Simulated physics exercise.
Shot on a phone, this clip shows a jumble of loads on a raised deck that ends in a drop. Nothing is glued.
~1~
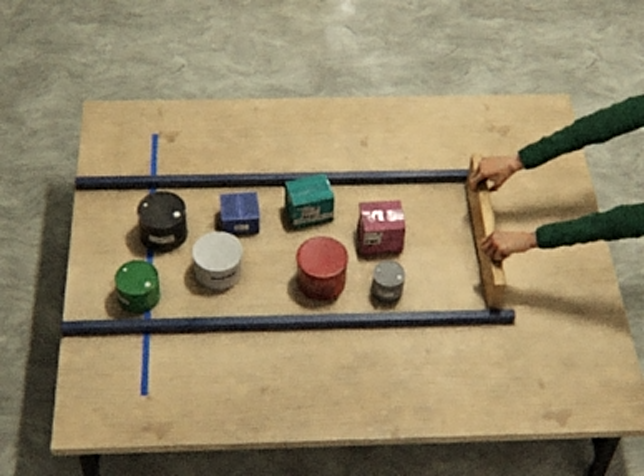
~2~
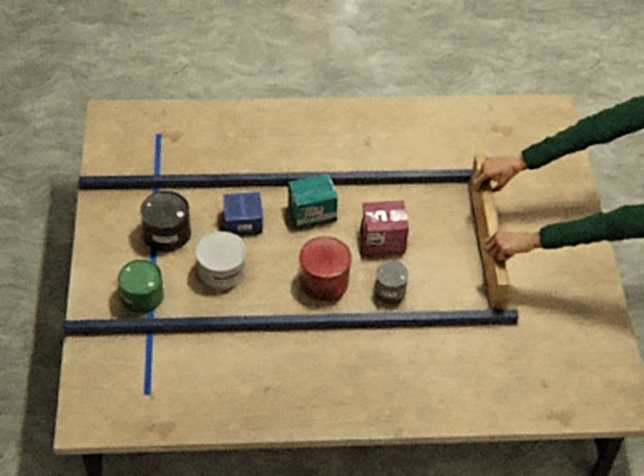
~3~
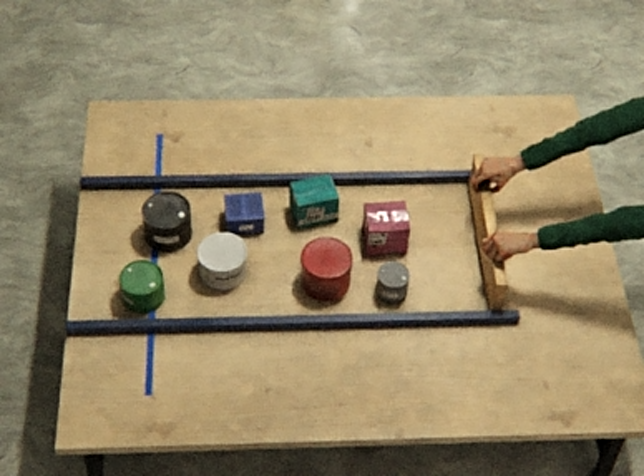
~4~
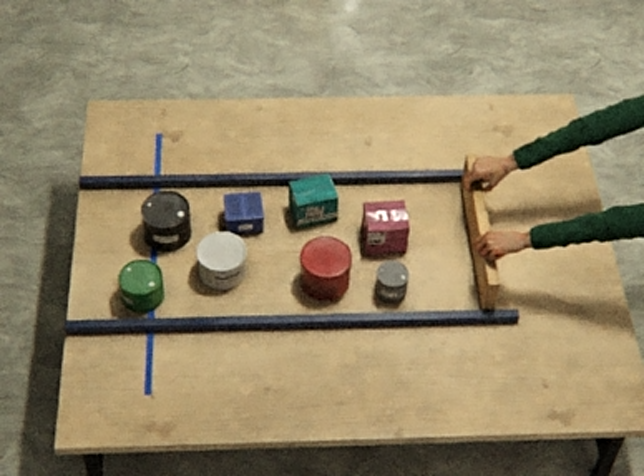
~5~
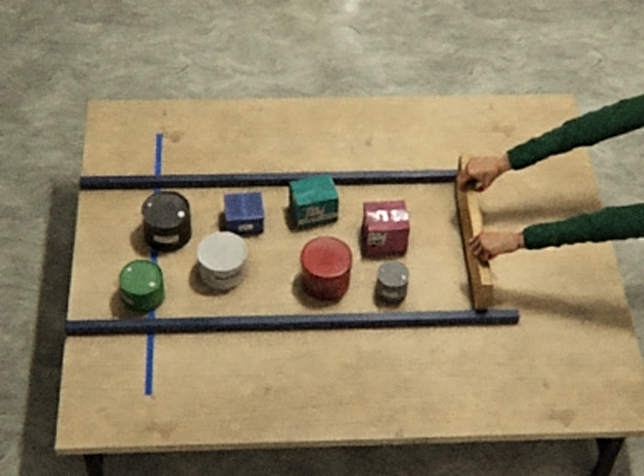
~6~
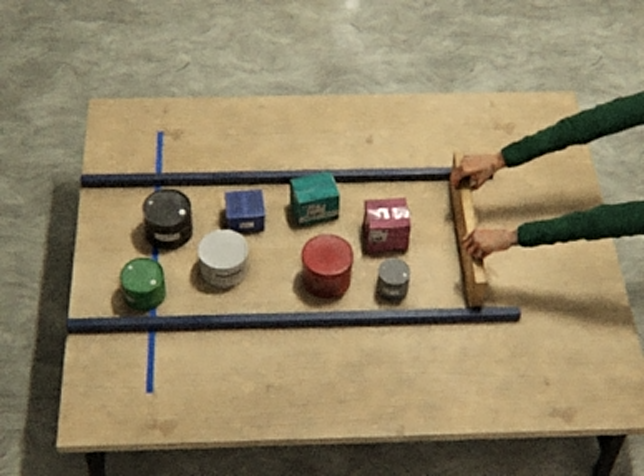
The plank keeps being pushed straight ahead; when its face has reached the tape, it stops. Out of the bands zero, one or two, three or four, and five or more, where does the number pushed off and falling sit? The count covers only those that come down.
The tally of those that come down is below three but not nil.
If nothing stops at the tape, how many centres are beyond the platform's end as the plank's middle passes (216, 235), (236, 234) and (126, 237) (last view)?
In order, that gives 0, then 0, then 4.
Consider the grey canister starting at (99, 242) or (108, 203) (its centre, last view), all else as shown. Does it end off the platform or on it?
Taking the two places in order, it ends up down and then ends up down.
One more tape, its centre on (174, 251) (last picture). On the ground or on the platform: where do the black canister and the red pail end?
The black canister is gone; the red pail stays put.
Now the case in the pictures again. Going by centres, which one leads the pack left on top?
The white pail is the one.
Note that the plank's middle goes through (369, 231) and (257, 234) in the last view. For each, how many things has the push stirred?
I count 3 first and 8 after.
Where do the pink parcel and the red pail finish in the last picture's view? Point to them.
Near (134, 223) and (125, 258).
Early on, none off yet; green canister at rest near (143, 284); black canister at rest near (168, 220); white pail at rest near (223, 259).
A while later, none off yet; green canister at rest near (143, 284); black canister at rest near (168, 220); white pail travelled about its own width near (191, 258).
Further along, none off yet; green canister travelled a little near (124, 295); black canister travelled about its own width near (106, 219); white pail travelled well along near (115, 258).
Finally, the number that fall off is one or two; lost, black canister.
